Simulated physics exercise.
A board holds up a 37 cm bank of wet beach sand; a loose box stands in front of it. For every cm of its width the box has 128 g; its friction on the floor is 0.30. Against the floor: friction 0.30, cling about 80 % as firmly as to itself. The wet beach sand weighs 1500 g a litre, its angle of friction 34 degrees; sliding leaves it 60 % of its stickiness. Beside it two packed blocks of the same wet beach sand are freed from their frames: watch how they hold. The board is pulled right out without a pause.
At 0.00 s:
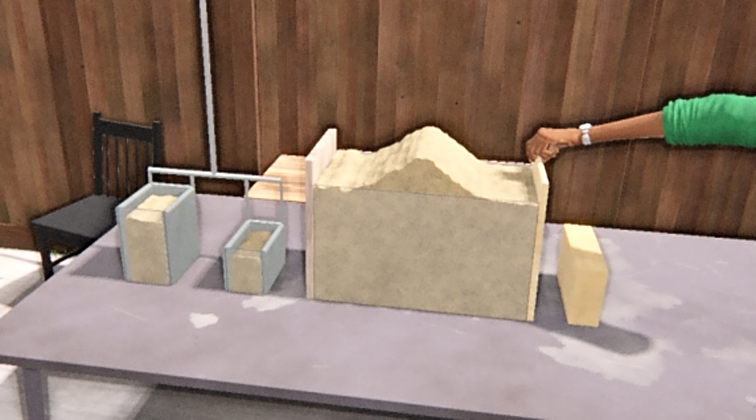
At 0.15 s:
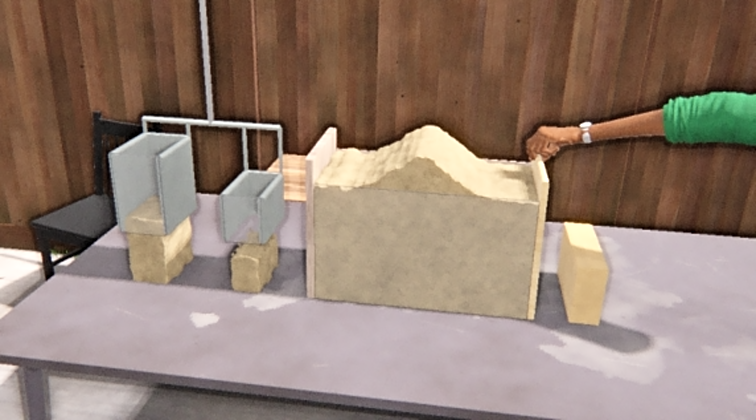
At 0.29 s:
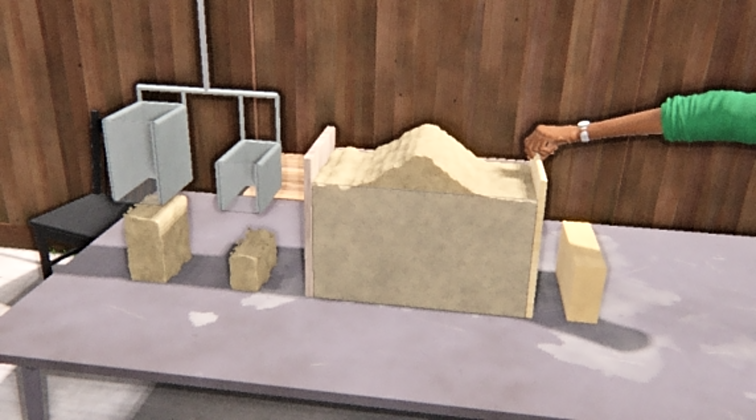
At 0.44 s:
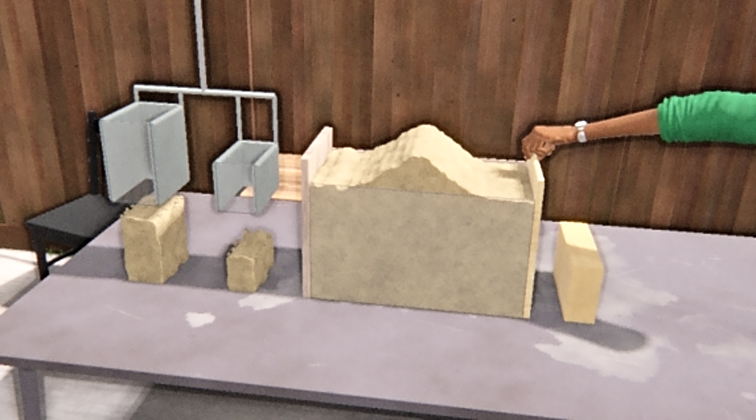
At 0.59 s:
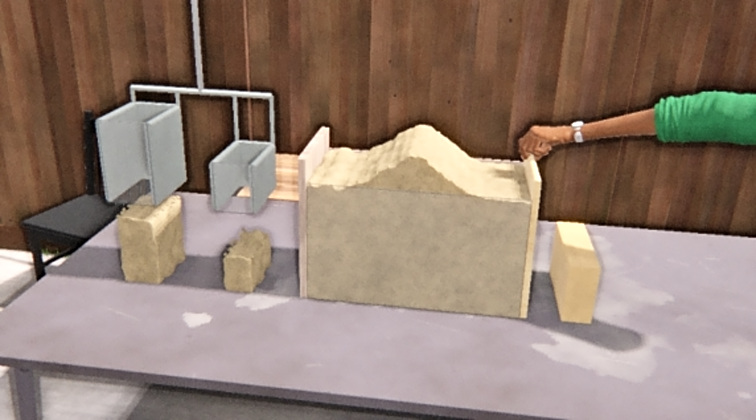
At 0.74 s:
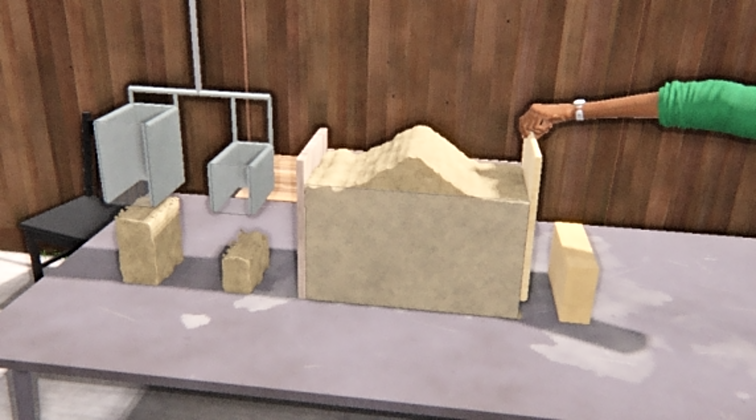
The video shows two open grey holders on a hanging rack rising off two packed sandy blocks, which stay standing on a table, before a hand slightly raises the board at the right end of a large peaked sand bank.
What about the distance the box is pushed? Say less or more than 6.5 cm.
The distance the box is pushed is less than 6.5 cm.
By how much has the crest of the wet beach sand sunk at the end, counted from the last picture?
Some 4.5 cm.
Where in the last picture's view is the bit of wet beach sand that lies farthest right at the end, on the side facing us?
At about (579, 275).
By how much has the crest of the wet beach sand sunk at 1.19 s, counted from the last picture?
About 0.5 cm.
After 0.95 s, the box has not moved.
After 1.19 s, the box has not moved.
After 1.44 s, the box has not moved.
After 1.68 s, the box has been pushed 1 mm.
After 2.07 s, at the end, the box has been pushed 3.6 cm.
